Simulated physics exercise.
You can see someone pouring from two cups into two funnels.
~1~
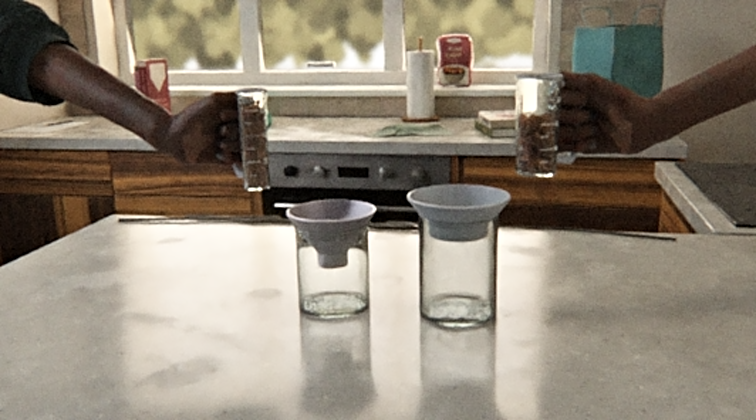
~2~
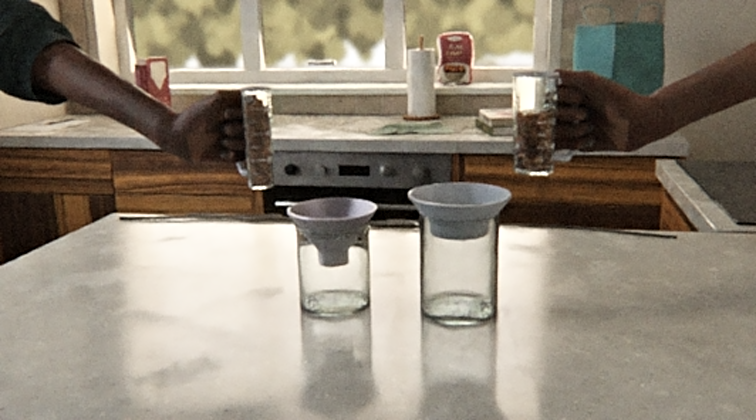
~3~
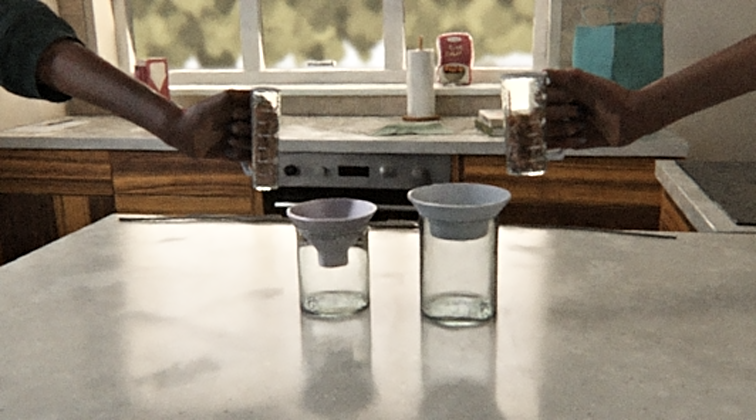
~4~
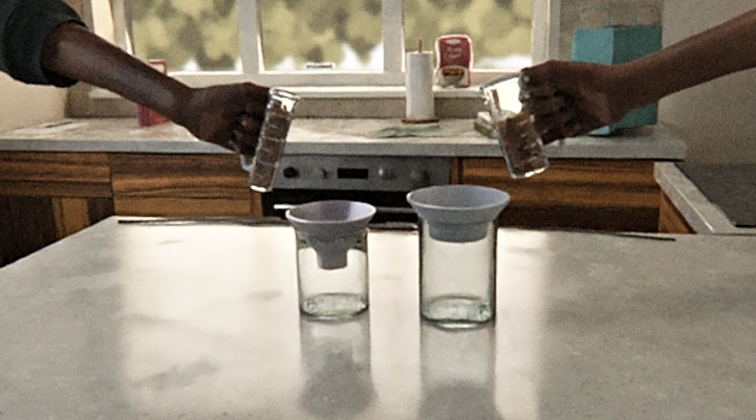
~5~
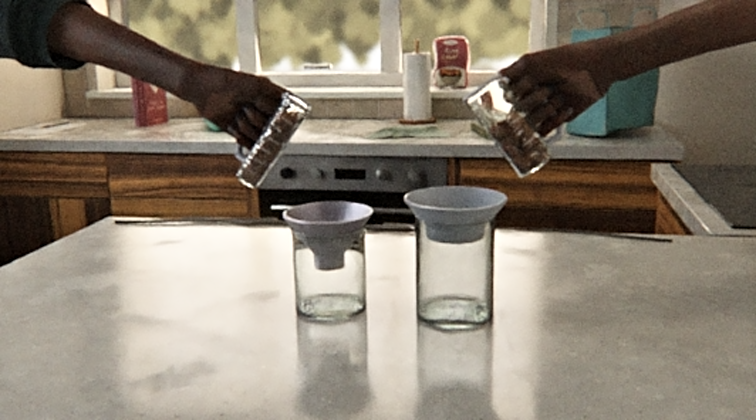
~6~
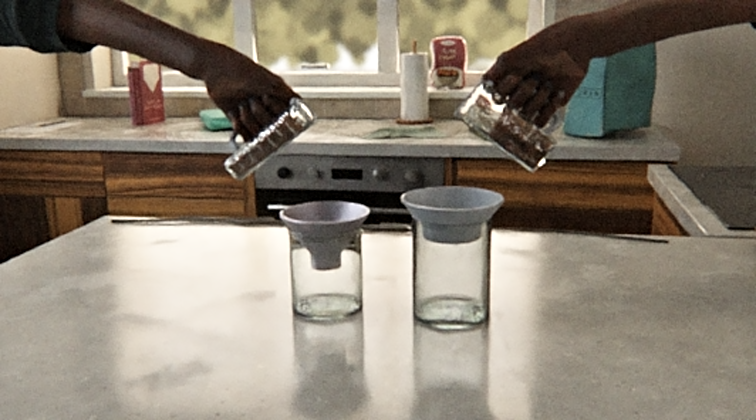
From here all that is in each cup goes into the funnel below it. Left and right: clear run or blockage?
The left funnel flows freely, and the right funnel flows freely.
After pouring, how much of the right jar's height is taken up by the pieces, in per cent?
I'd put it near 15 per cent.
Then, 0.24 s later than the last frame, left, every one still in the cup; right, every one still in the cup.
Then, 0.49 s later than the last frame, left, almost all still in the cup, just a few in or over the funnel; right, every one still in the cup.
Then, 0.79 s later than the last frame, left, roughly two thirds still in the cup, roughly a quarter in or over the funnel, about a tenth down in the jar; right, roughly two thirds still in the cup, roughly a quarter in or over the funnel, about a tenth down in the jar.
When it is over, left, every one down in the jar; right, every one down in the jar.
